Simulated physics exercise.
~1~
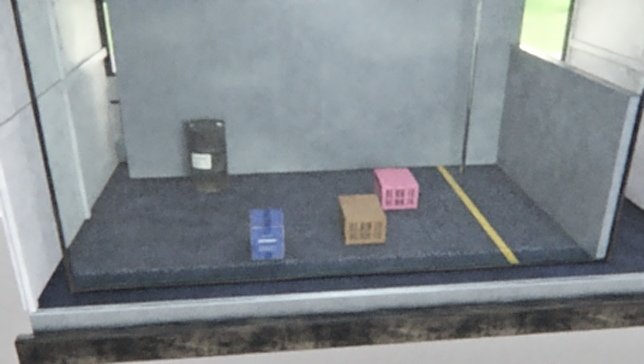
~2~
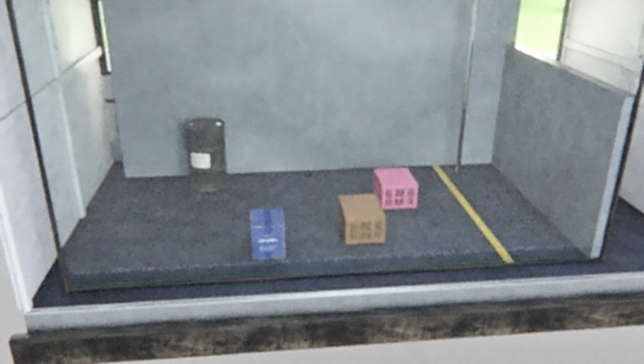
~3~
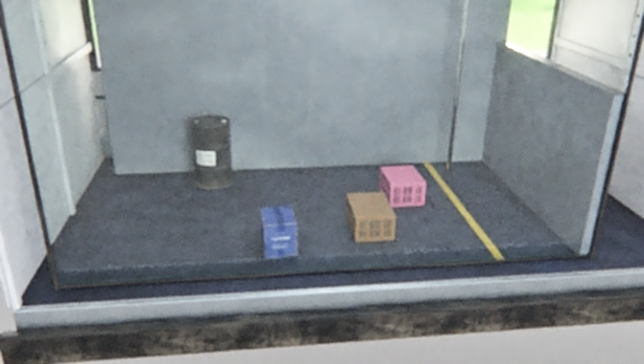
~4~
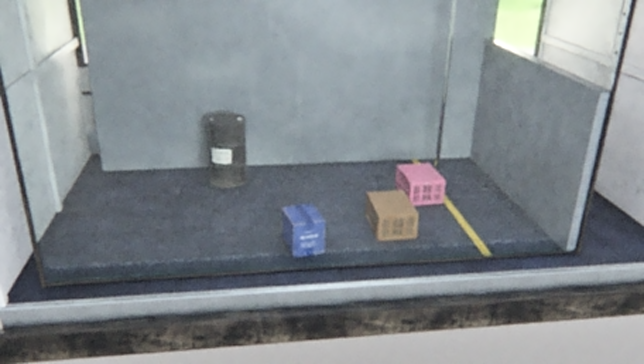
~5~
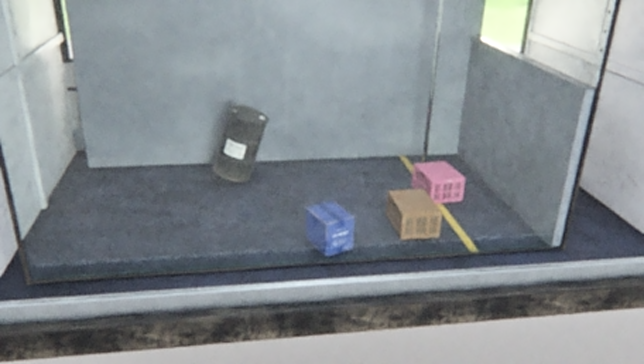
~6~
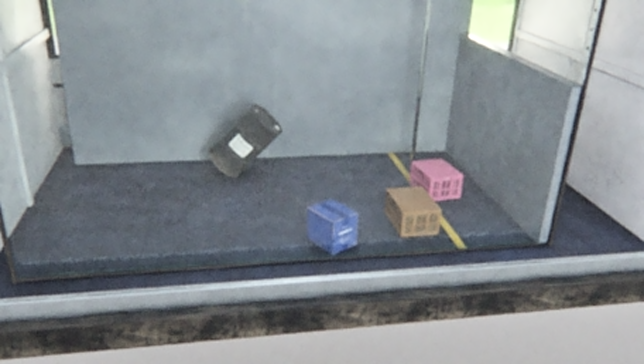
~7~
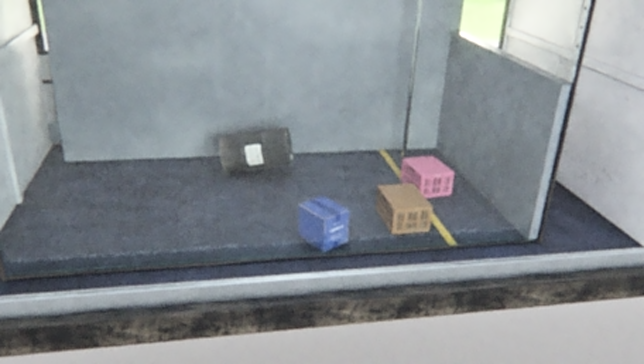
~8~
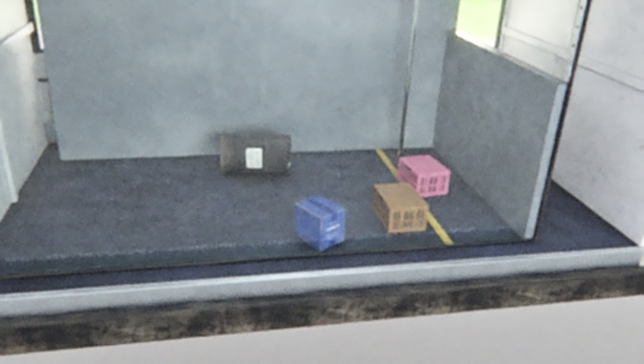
A blue carton, a brown crate and a pink crate slid a short way right across the grey floor while a black drum tipped over onto its side, and only the pink crate ended up past the yellow line.
